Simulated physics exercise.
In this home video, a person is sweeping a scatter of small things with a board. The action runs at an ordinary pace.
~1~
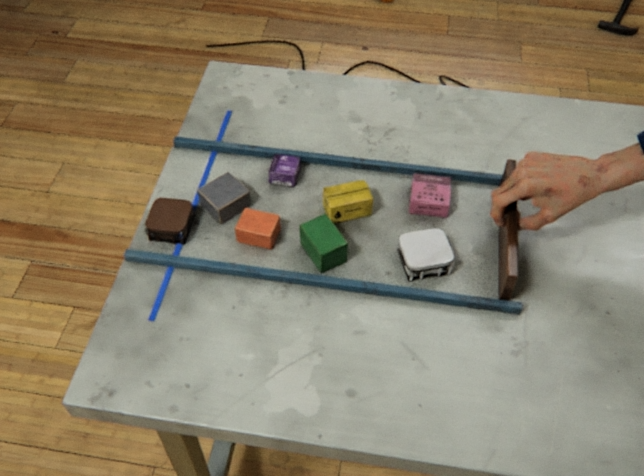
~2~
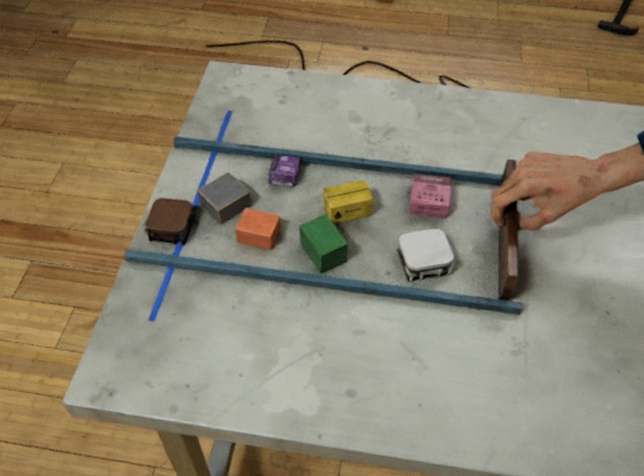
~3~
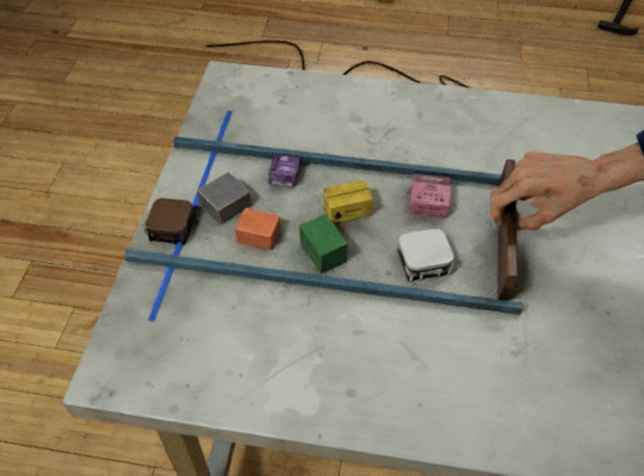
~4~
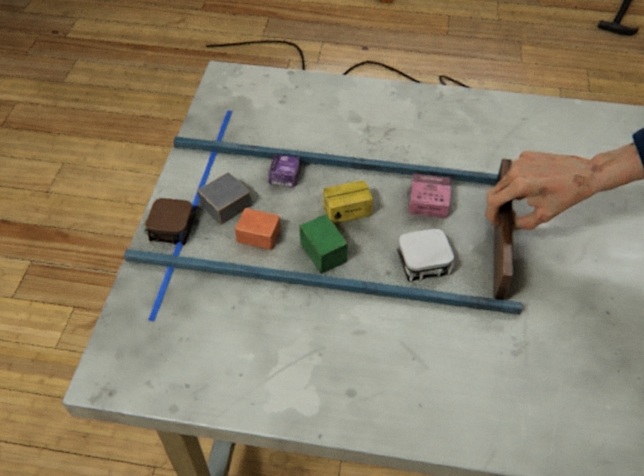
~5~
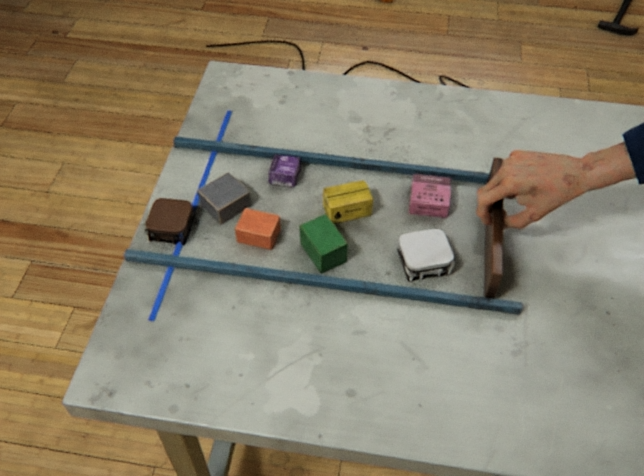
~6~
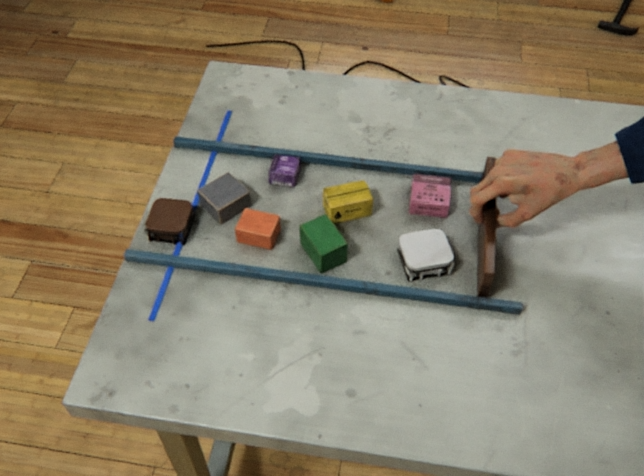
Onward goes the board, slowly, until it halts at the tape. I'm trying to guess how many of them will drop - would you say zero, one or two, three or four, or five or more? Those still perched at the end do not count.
Those that leave the table: Five at the least.
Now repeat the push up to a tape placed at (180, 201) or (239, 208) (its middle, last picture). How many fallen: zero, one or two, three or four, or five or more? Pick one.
The falls would be more than four; one or two.
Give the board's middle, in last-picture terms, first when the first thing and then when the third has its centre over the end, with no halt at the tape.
Roughly (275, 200) for the earlier crossing, roughly (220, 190) for the later one.
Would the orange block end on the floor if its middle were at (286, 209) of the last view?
Placed like that, it is gone.
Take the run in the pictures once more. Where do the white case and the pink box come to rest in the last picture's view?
(165, 216) and (189, 163).
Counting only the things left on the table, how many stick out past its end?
Answer: 0.
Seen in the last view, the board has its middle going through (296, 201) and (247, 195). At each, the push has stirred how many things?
First 8 and then 8.
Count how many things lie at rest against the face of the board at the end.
That number would be 2.
A little later, none off yet; brown case at rest near (171, 221); grey block at rest near (225, 198); orange block at rest near (258, 228).
When it is over, the number that fall off is five or more; down, yellow box, green block, purple box, orange block, grey block and brown case.
